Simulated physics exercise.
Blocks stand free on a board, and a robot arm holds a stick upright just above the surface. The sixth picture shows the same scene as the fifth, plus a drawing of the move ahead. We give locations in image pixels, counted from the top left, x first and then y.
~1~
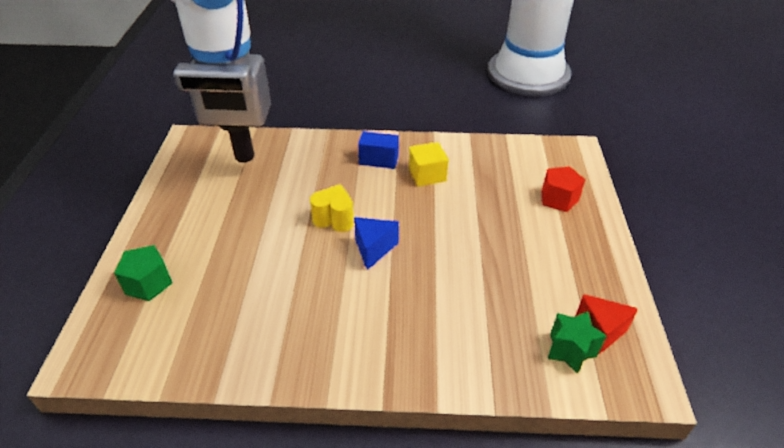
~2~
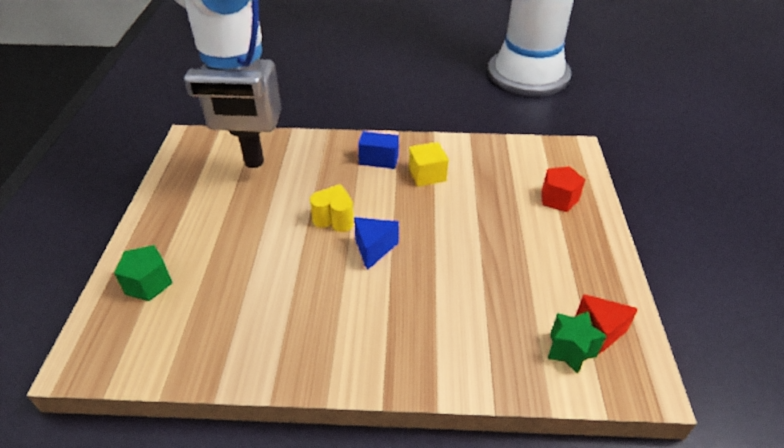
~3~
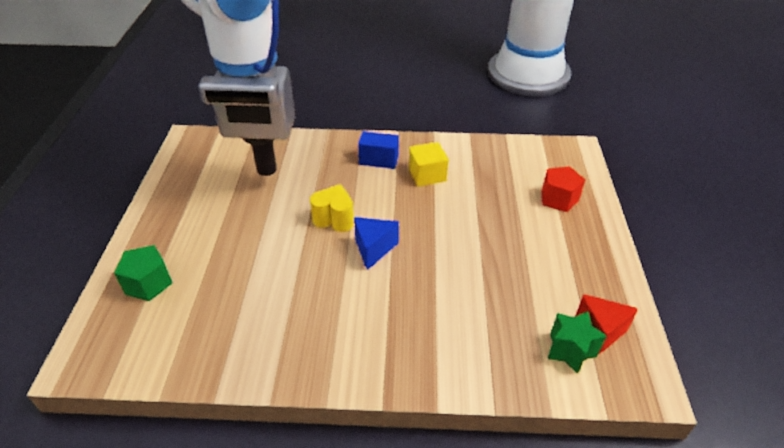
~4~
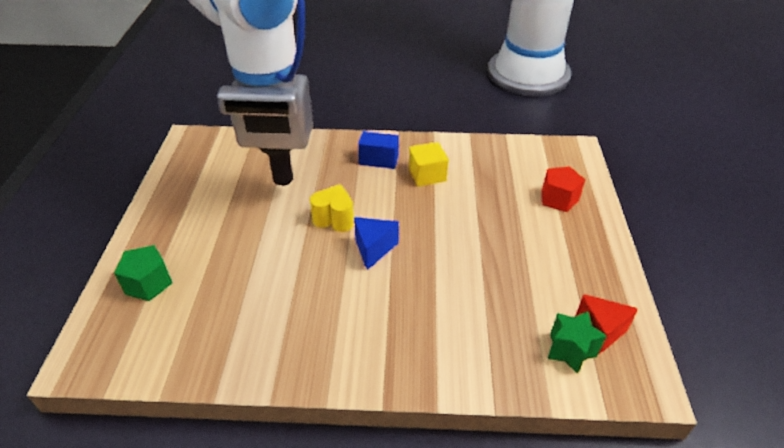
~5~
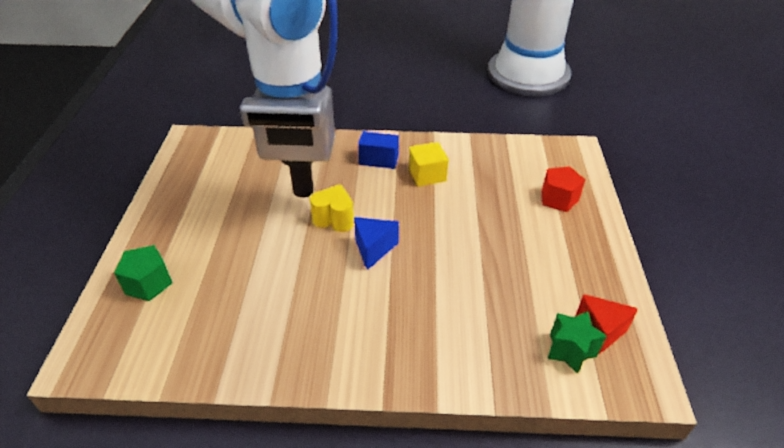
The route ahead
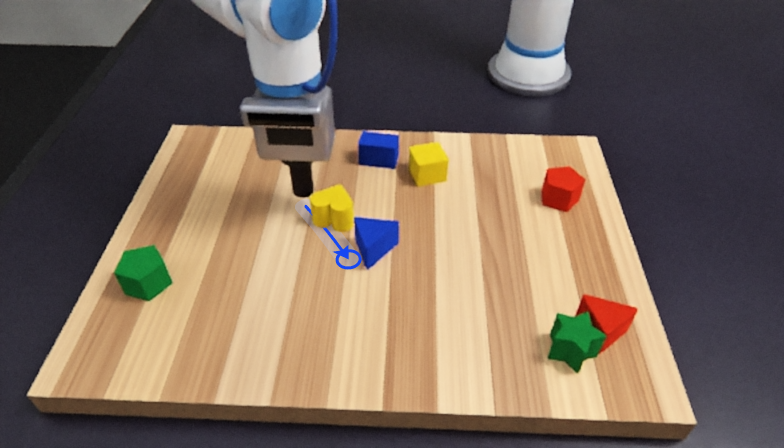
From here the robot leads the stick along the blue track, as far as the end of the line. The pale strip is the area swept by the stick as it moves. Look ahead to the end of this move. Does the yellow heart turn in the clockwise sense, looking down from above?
Final answer: No.
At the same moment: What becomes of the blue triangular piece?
Gets moved.
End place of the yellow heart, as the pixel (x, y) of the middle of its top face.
I'd say the yellow heart ends with its top centre at (360, 211).
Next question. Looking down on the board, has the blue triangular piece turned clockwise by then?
Final answer: Yes.
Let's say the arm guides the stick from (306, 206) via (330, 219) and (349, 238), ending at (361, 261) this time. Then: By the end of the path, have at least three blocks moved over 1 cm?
No, I don't think so.
Drawn move, in a line from (306, 206) to (349, 259).
On the path given first. One third of the way, stick (319, 209); yellow heart (347, 204), turned 30° anticlockwise.
Two thirds of the way, stick (333, 227); yellow heart (359, 210), turned 80° anticlockwise; blue triangular piece (383, 232), turned 20° clockwise.
At the end, stick (348, 245); yellow heart (360, 211), turned 85° anticlockwise; blue triangular piece (384, 232), turned 25° clockwise.
